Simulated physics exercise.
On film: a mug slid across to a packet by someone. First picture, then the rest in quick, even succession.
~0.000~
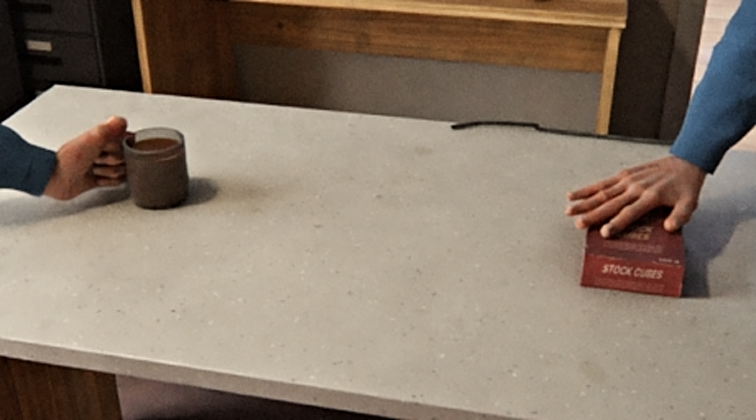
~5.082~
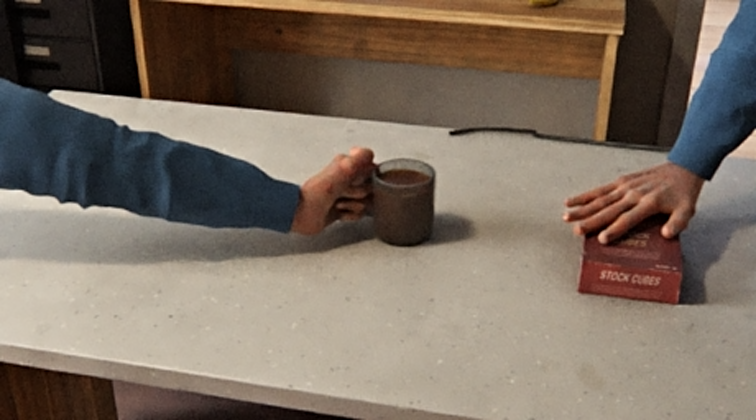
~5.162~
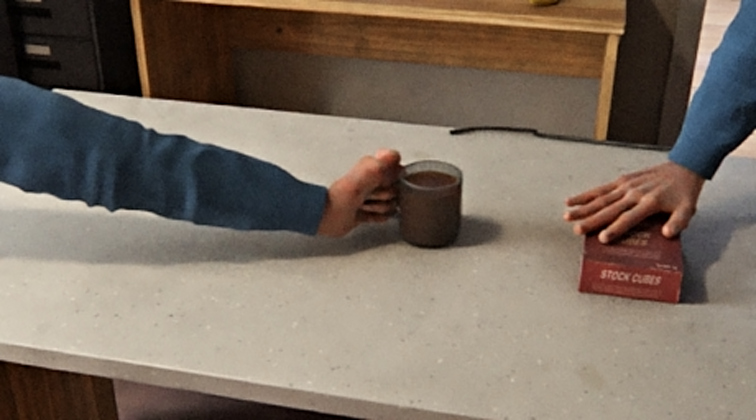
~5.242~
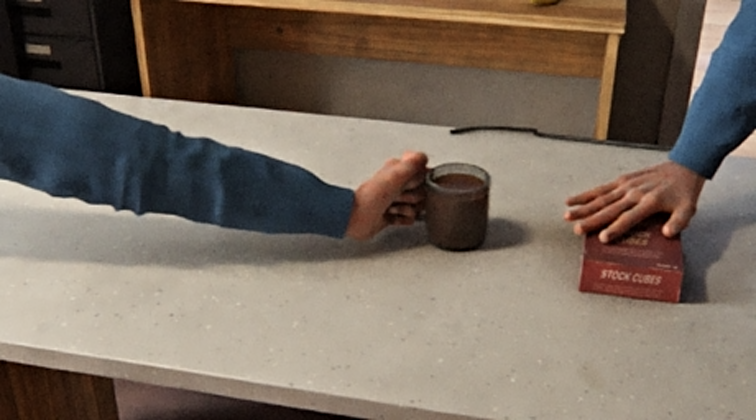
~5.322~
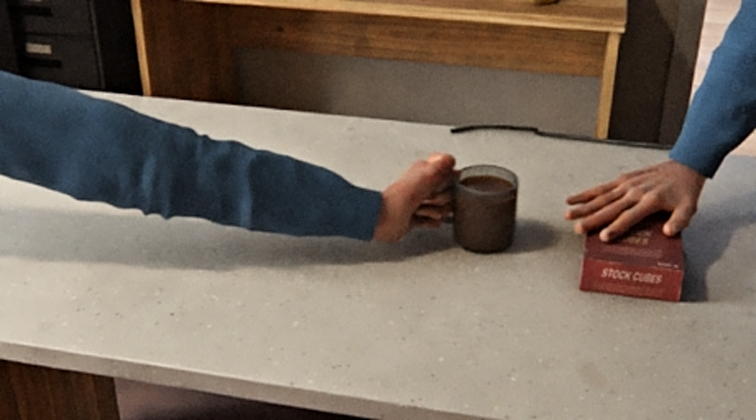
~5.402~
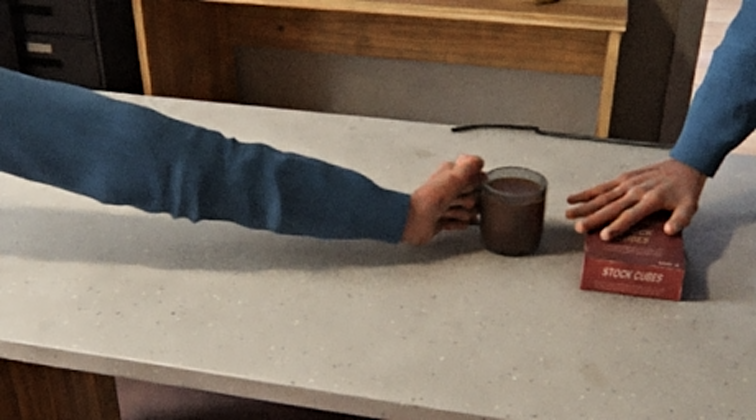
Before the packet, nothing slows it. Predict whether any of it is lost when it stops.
Prediction: Some is lost.
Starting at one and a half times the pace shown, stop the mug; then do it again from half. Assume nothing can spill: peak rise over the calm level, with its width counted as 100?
The wave tops out at around 65 per cent of the width, and then at around 20 per cent.
By 5.5 s, the mug meets the packet.
By 5.6 s, the cocoa surges up the wall; it has slopped over.
By 7.0 s, the mug stands at the packet; it has slopped over.
